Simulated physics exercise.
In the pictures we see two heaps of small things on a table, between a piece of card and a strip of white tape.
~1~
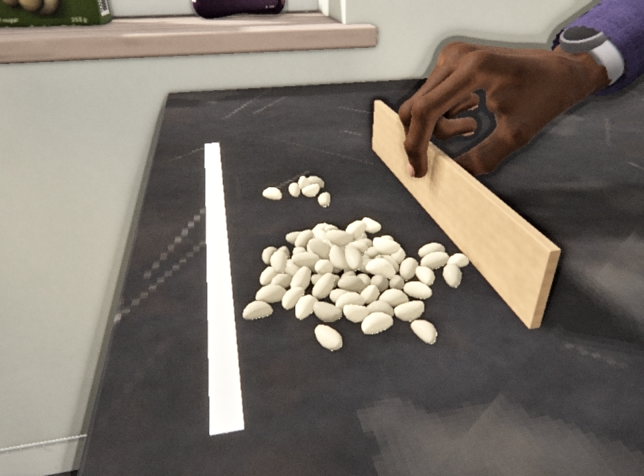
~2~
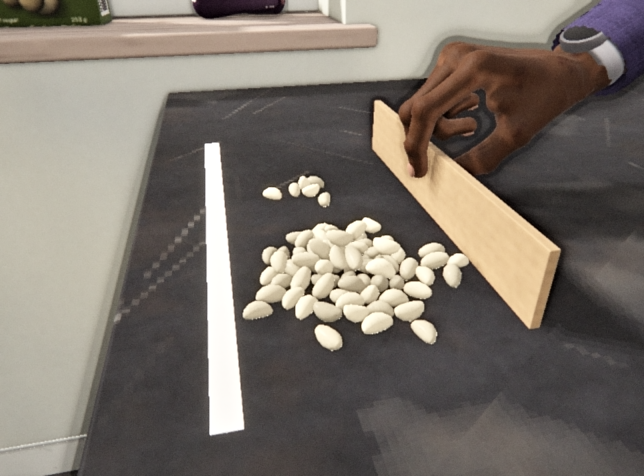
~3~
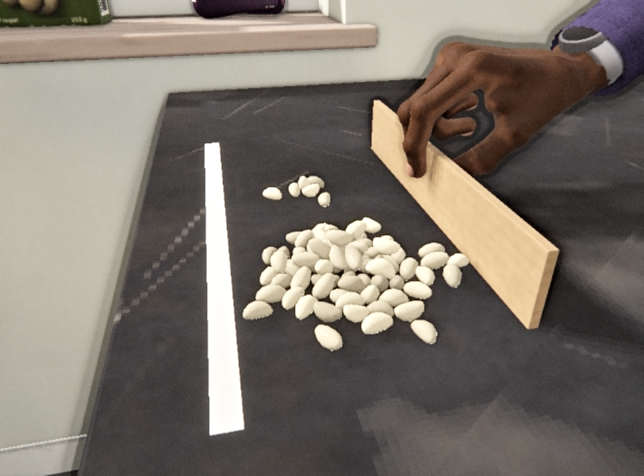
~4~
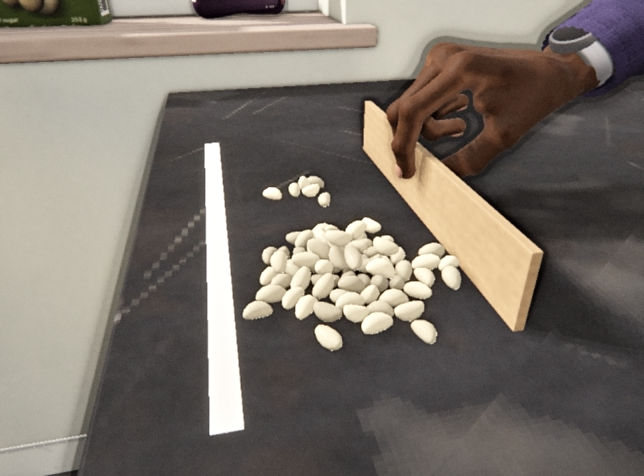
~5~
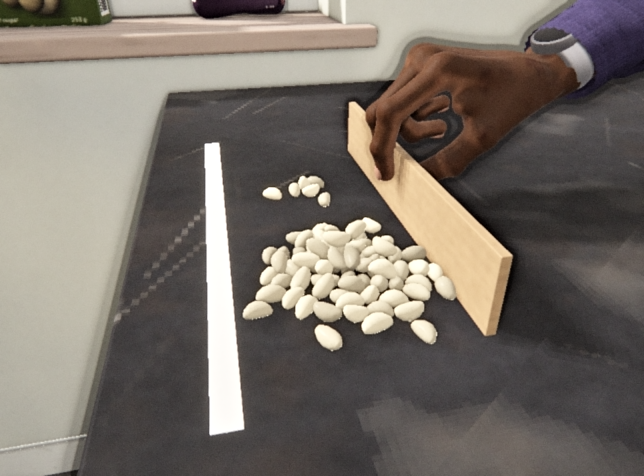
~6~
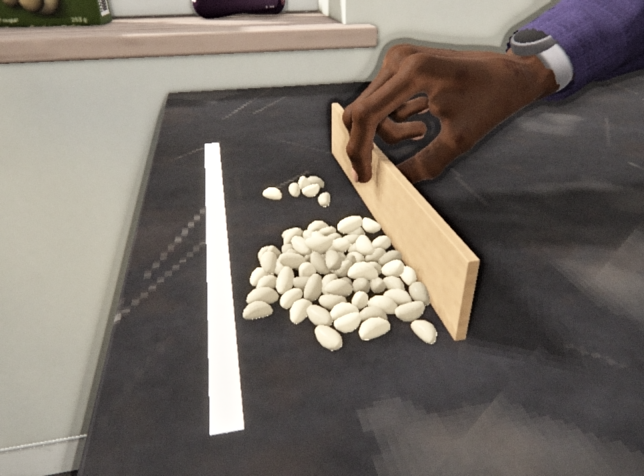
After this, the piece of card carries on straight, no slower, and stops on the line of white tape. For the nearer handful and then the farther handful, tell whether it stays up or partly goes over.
Result: The nearer handful loses some bits; the farther handful loses nothing.
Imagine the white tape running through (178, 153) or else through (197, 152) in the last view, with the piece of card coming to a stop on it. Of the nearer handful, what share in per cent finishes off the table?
First stop: Around 80 per cent off. Second stop: Around 50 per cent off.
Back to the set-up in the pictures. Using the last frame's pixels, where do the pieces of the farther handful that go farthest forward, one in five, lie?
Look around (185, 205) in the final frame.
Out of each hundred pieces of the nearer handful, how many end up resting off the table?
About 30 per cent of it.
Then, 0.39 s after the last picture, piece of card still moving, near (287, 163); nearer handful all on the table, its front near (176, 314); farther handful all on the table, its front near (257, 197).
Then, 0.81 s after the last picture, piece of card stopped at the white tape; nearer handful about a quarter over the edge; farther handful all on the table, its front near (176, 205).
Then, 1.09 s after the last picture, piece of card stopped at the white tape; nearer handful about a third over the edge; farther handful all on the table, its front near (175, 205).
At rest, piece of card stopped at the white tape; nearer handful about a third over the edge; farther handful all on the table, its front near (175, 205).
